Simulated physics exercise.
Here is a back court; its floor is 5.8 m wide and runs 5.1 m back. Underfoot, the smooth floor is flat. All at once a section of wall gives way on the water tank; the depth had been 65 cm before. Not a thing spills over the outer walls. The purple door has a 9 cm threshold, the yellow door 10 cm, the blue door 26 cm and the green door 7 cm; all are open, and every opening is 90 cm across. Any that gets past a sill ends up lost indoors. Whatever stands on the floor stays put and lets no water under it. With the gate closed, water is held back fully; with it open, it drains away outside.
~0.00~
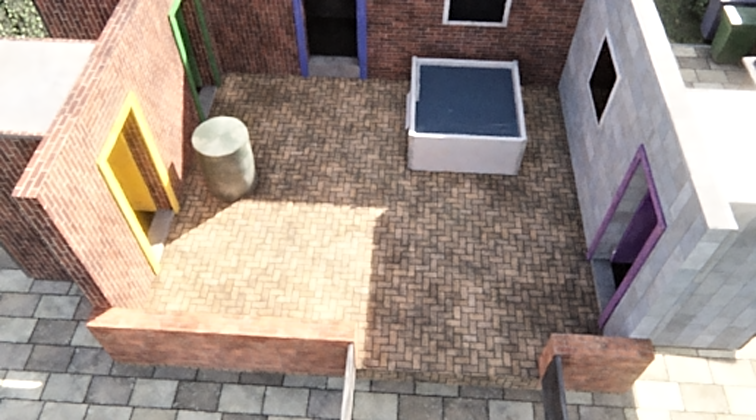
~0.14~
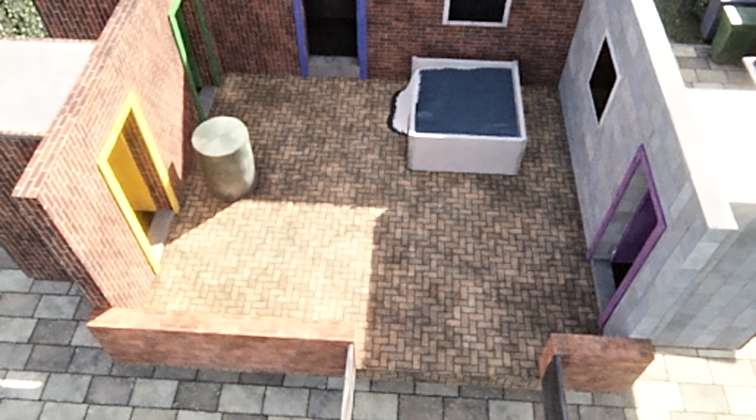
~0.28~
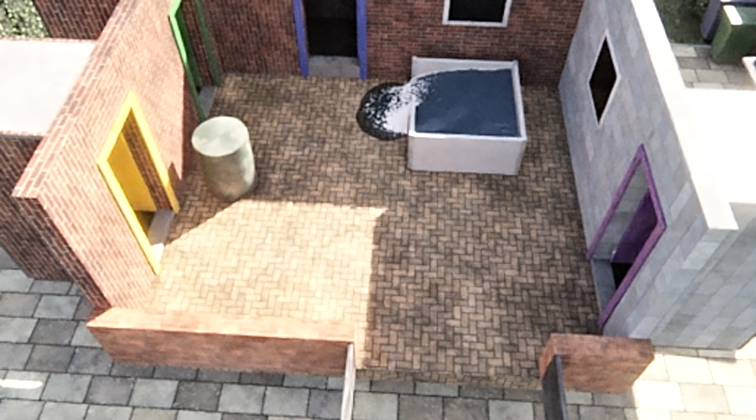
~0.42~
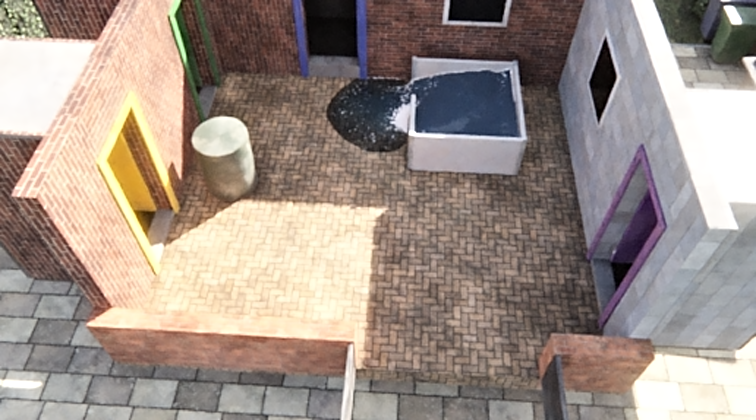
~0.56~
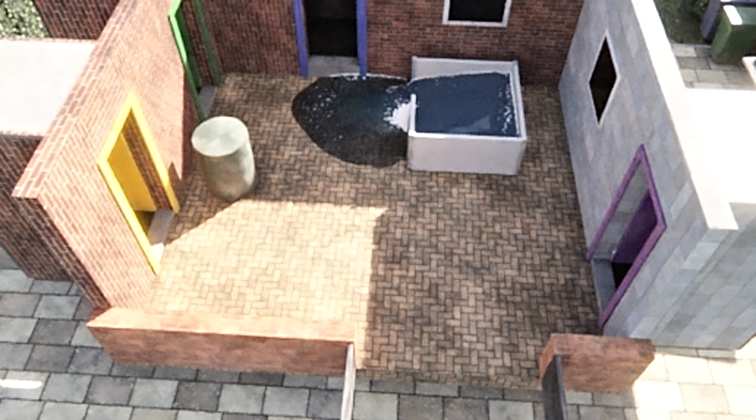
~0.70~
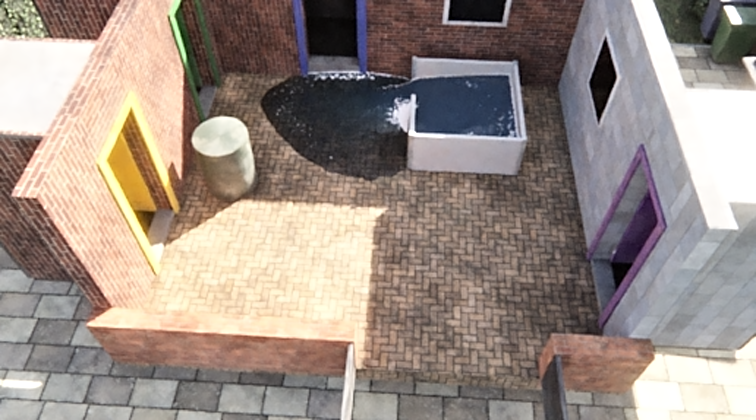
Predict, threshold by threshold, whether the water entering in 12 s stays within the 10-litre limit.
My prediction: Purple door: Under the set amount; yellow door: Under the set amount; blue door: Under the set amount; green door: Past the set amount.
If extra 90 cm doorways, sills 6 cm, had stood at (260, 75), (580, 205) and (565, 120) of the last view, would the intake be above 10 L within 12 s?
Per doorway, in order: Sufficient / insufficient / insufficient.
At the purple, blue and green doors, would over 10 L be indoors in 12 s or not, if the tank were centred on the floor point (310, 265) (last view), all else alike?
Purple gets no more than that, blue gets no more than that, green gets no more than that.
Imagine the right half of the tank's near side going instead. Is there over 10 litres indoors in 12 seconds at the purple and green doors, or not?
Here's how it goes: Purple exceeds it, green falls short.
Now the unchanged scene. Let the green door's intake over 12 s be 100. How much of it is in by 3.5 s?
I'd say close to 60 percent.
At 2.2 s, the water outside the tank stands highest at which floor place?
Near (209, 116).
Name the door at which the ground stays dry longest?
The answer is the purple door.
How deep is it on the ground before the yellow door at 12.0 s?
Depth: Approx. 3.5 cm.
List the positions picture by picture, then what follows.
Still water, 65 cm deep, in the water tank at (466, 101), in the first frame.
The front is at (398, 130), 0.5 m from the gap at (414, 100); 0.2 m2 of floor is under water; 65 cm left at the back of the water tank, in the second frame.
The front is at (362, 121), 0.9 m from the gap at (414, 102); 0.8 m2 of floor is under water; 65 cm left at the back of the water tank, in the third frame.
The front is at (333, 117), 1.3 m from the gap at (414, 103); 1.7 m2 of floor is under water; 62 cm left at the back of the water tank, in the fourth frame.
Water pours out at (414, 103) and has run 1.9 m, to (301, 98); typically 6 cm deep outside, 56 cm at the water tank's back, in the fifth frame.
The front is at (268, 99), 2.5 m from the gap at (414, 103); 3.9 m2 of floor is under water; 56 cm left at the back of the water tank, in the sixth frame.
After 1.4 s water covers 25 % of the floor and is deepest (41 cm) near (223, 74); purple door not reached, yellow door not reached, blue door 21 cm at the sill, 0 L in, green door 16 cm at the sill, 12 L in.
After 2.2 s water covers 30 % of the floor and is deepest (33 cm) near (209, 116); purple door not reached, yellow door 1 cm at the sill, 0 L in, blue door 16 cm at the sill, 0 L in, green door 30 cm at the sill, 120 L in.
After 3.5 s water covers 45 % of the floor and is deepest (22 cm) near (209, 116); purple door not reached, yellow door 7 cm at the sill, 0 L in, blue door 12 cm at the sill, 0 L in, green door 21 cm at the sill, 284 L in.
After 7.0 s water covers 70 % of the floor and is deepest (12 cm) near (216, 166); purple door not reached, yellow door 4 cm at the sill, 0 L in, blue door 7 cm at the sill, 0 L in, green door 12 cm at the sill, 439 L in.
After 12.0 s water covers 95 % of the floor and is deepest (6 cm) near (135, 336); purple door 6 cm at the sill, 0 L in, yellow door 3 cm at the sill, 0 L in, blue door 5 cm at the sill, 0 L in, green door 6 cm at the sill, 459 L in.
